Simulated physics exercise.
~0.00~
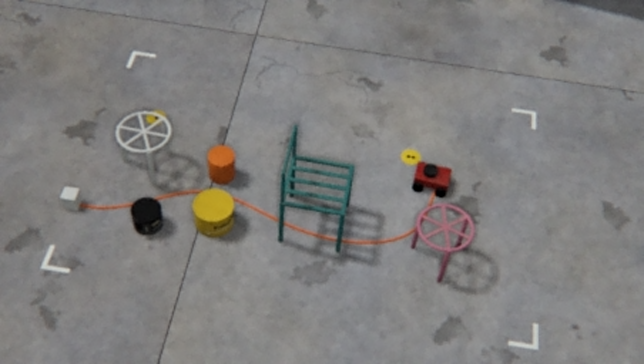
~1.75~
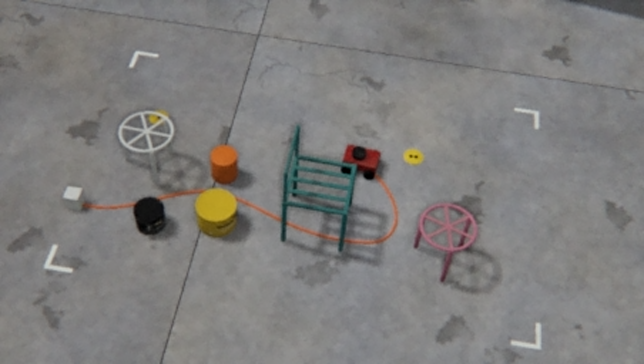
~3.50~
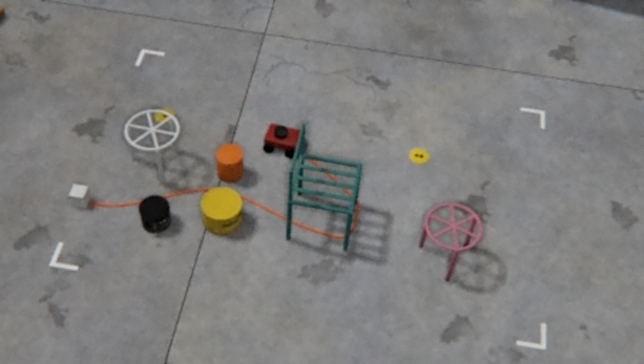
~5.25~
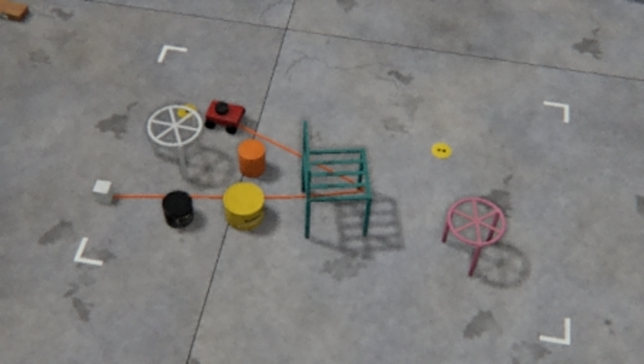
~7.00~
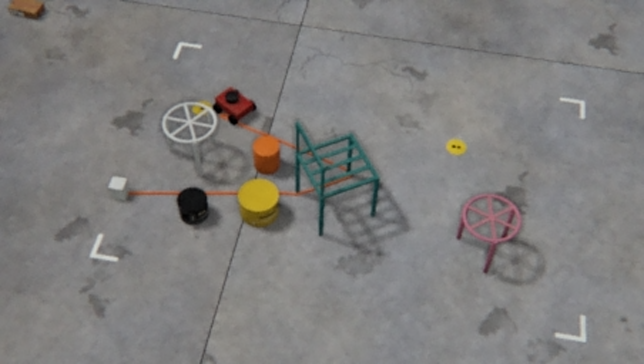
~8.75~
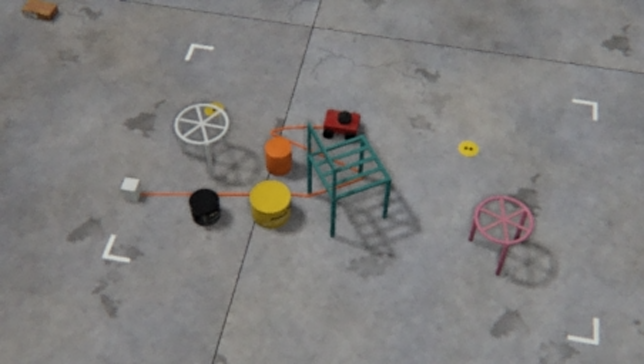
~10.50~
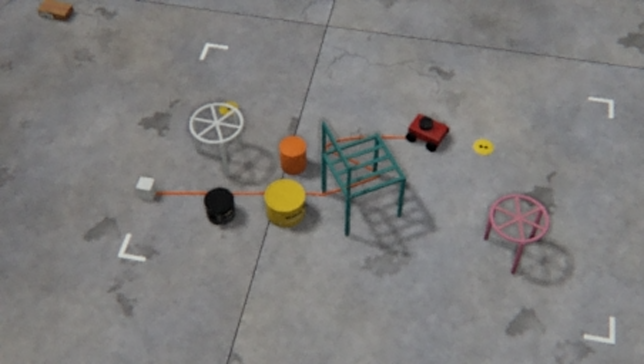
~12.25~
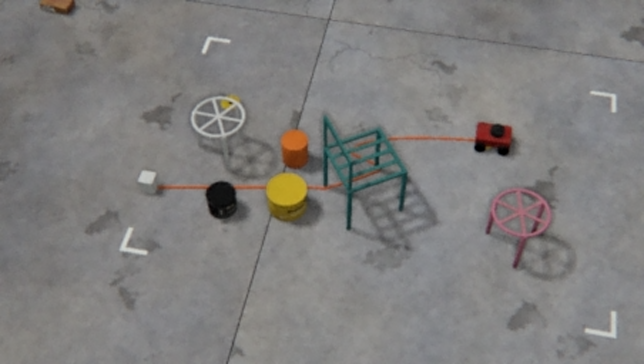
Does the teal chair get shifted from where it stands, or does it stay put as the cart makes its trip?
The teal chair gets shifted. It twists to a new angle around the time the cart reaches the white stool, and it is still skewed at the end.
